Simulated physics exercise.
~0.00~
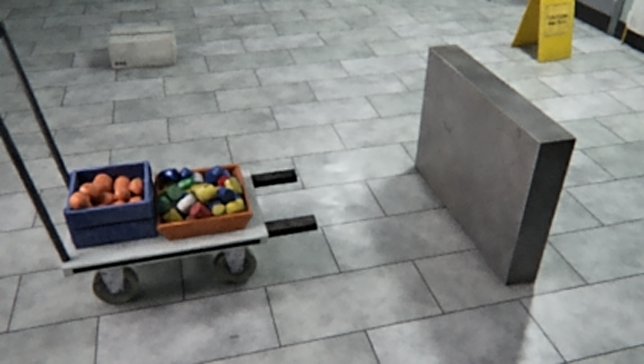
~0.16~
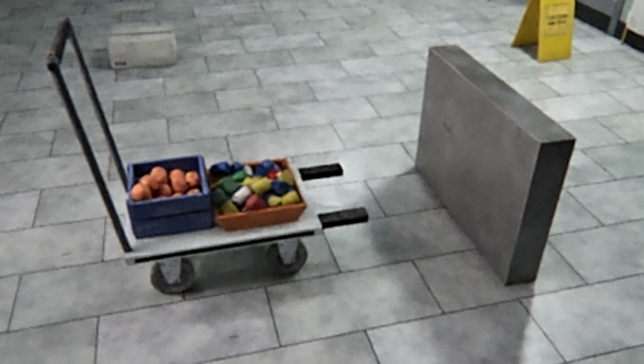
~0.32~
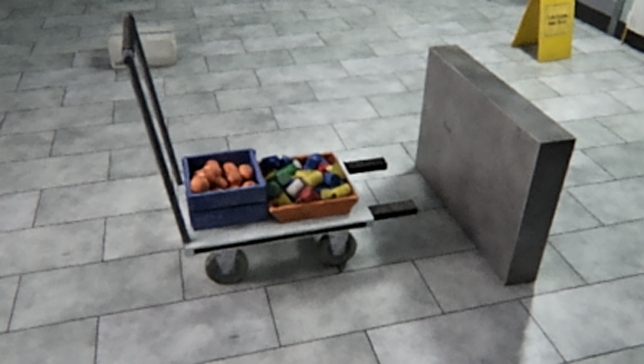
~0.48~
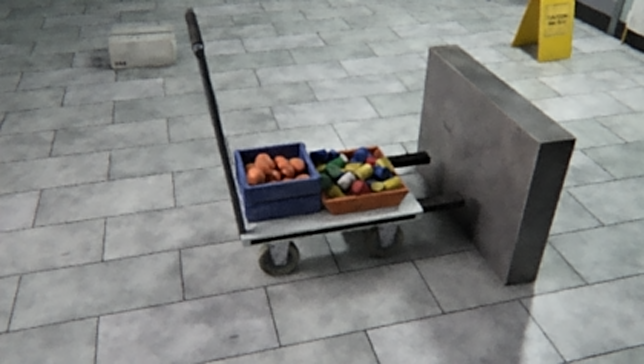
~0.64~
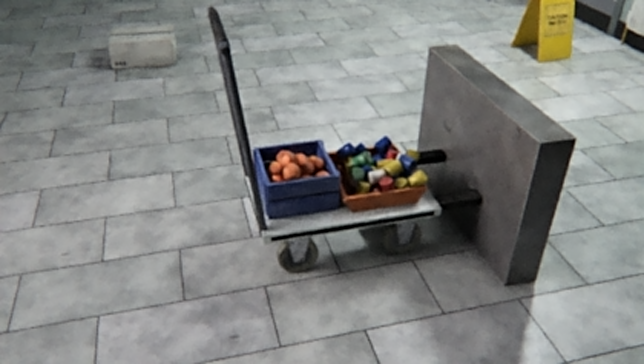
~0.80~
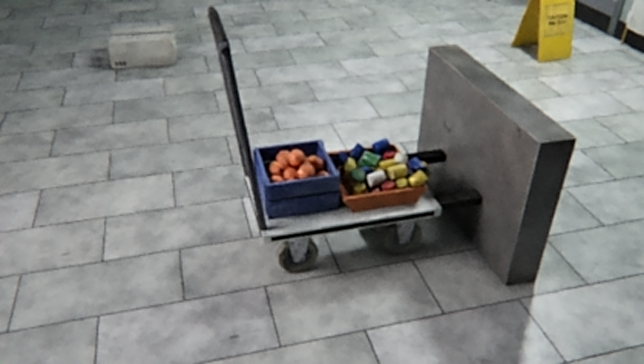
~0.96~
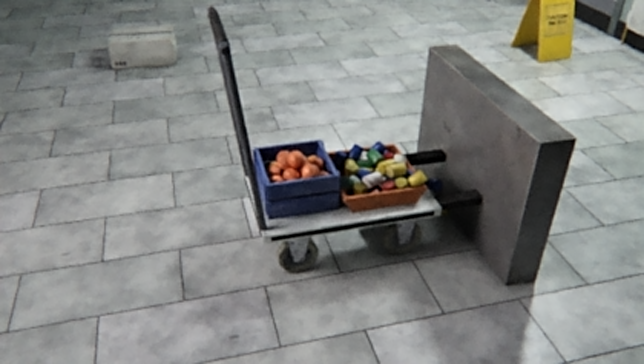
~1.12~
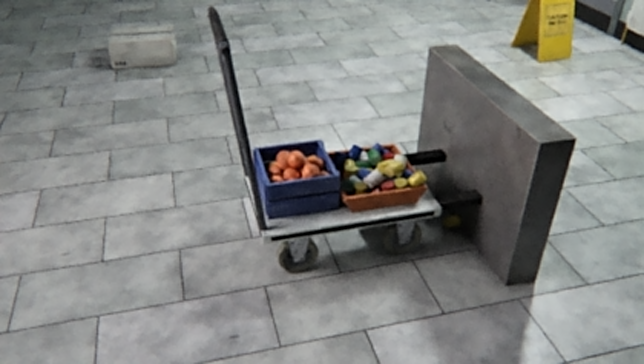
A flatbed trolley with a tall handle rolls rightward across a grey tiled floor, seen from above by a still camera. On its deck sit a blue crate of oranges at the left and an orange crate of colourful jars at the right, with a thick grey wall ahead and a yellow floor sign behind it. Its two black buffers meet the wall and the trolley stops dead, level, without rebounding. The jars lurch forward, and a couple go over the orange crate's front end, dropping towards the floor by the wall. Both crates stay put, the oranges all aboard and most jars still inside.
